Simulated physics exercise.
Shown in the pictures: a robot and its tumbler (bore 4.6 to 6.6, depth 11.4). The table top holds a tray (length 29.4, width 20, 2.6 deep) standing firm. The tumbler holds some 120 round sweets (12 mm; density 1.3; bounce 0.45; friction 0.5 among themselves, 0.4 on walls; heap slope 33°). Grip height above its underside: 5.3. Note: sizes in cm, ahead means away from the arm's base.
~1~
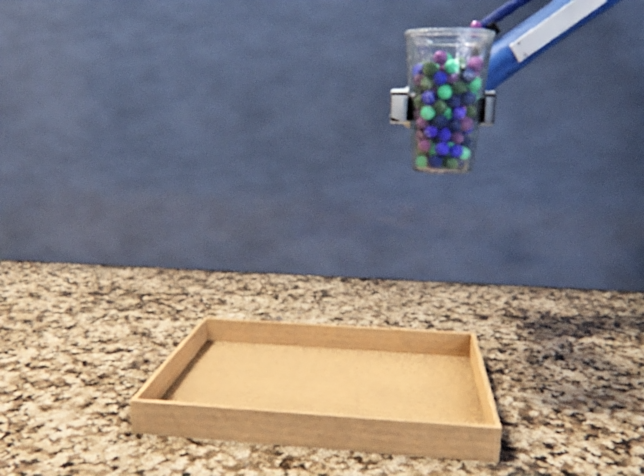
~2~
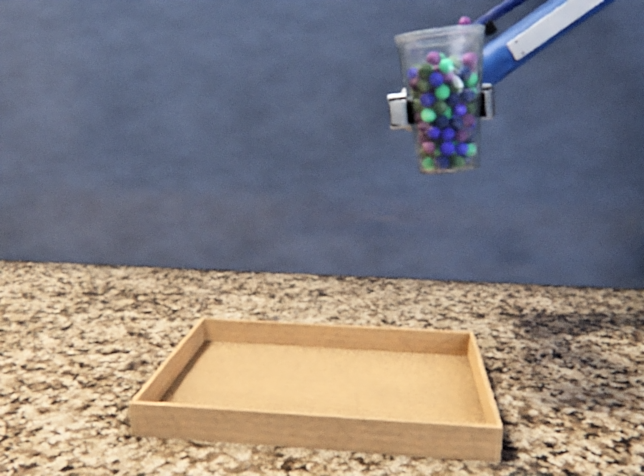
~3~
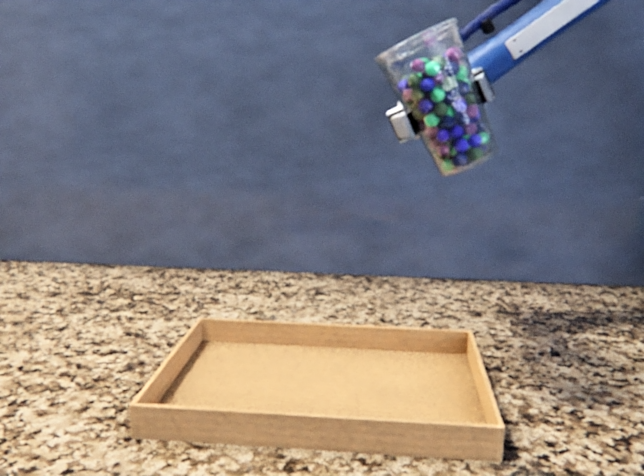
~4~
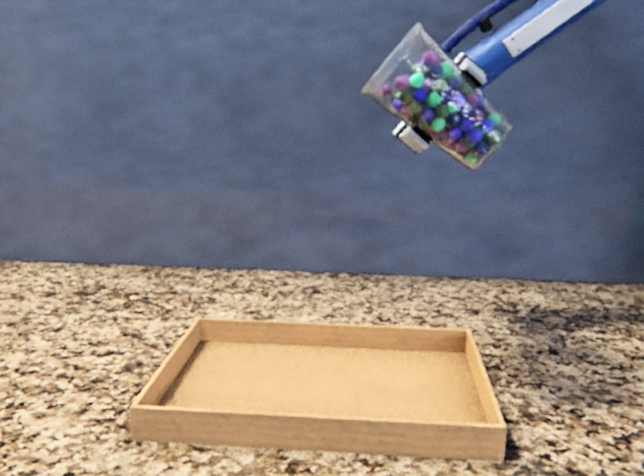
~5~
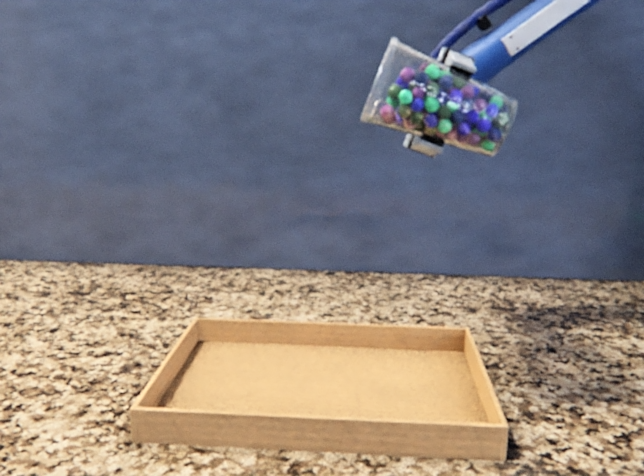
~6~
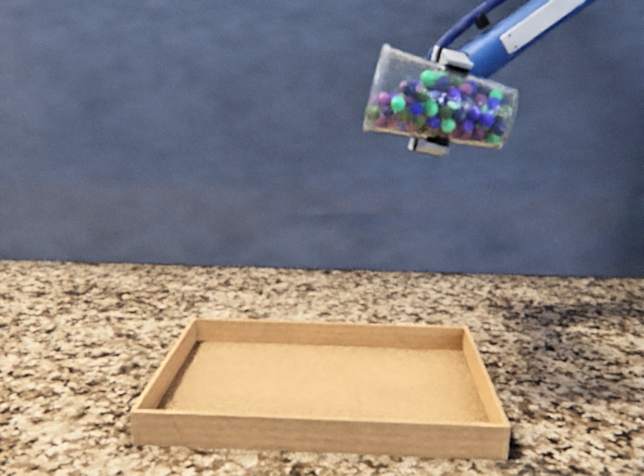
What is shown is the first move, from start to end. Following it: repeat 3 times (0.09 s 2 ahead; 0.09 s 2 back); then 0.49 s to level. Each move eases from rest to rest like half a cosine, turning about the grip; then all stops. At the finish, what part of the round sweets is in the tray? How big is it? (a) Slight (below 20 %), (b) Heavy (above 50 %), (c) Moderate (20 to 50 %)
The answer is c.
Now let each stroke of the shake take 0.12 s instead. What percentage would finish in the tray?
Roughly 25 percent would.
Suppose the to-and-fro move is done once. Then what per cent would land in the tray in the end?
Probably about 20 in a hundred.
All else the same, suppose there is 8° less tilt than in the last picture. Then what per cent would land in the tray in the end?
Near 20 %.
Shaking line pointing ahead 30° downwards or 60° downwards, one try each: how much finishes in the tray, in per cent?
Roughly 20 per cent, then 5 per cent.
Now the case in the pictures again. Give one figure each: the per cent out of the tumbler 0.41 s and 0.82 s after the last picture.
Around 25 % and around 35 %.
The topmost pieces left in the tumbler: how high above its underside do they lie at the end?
I'd say near 8.5 cm from the bottom.
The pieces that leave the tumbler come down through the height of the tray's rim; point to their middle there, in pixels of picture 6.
Look at roughly (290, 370) in the last picture.
Then, 0.41 s later, tilted 78° forward, highest piece 28 above the table; 94 in the tumbler, 17 in the tray, 13 in flight or on a rim.
Then, 0.82 s later, tilted 29° forward, highest piece 31 above the table; 79 in the tumbler, 44 in the tray, 1 in flight or on a rim.
Then, 1.23 s later, level, highest piece 30 above the table; 79 in the tumbler, 45 in the tray.
Then, 2.28 s later, level, highest piece 30 above the table; 79 in the tumbler, 45 in the tray.
At rest, 79 in the tumbler, 45 in the tray. That is 36 % in the tray.
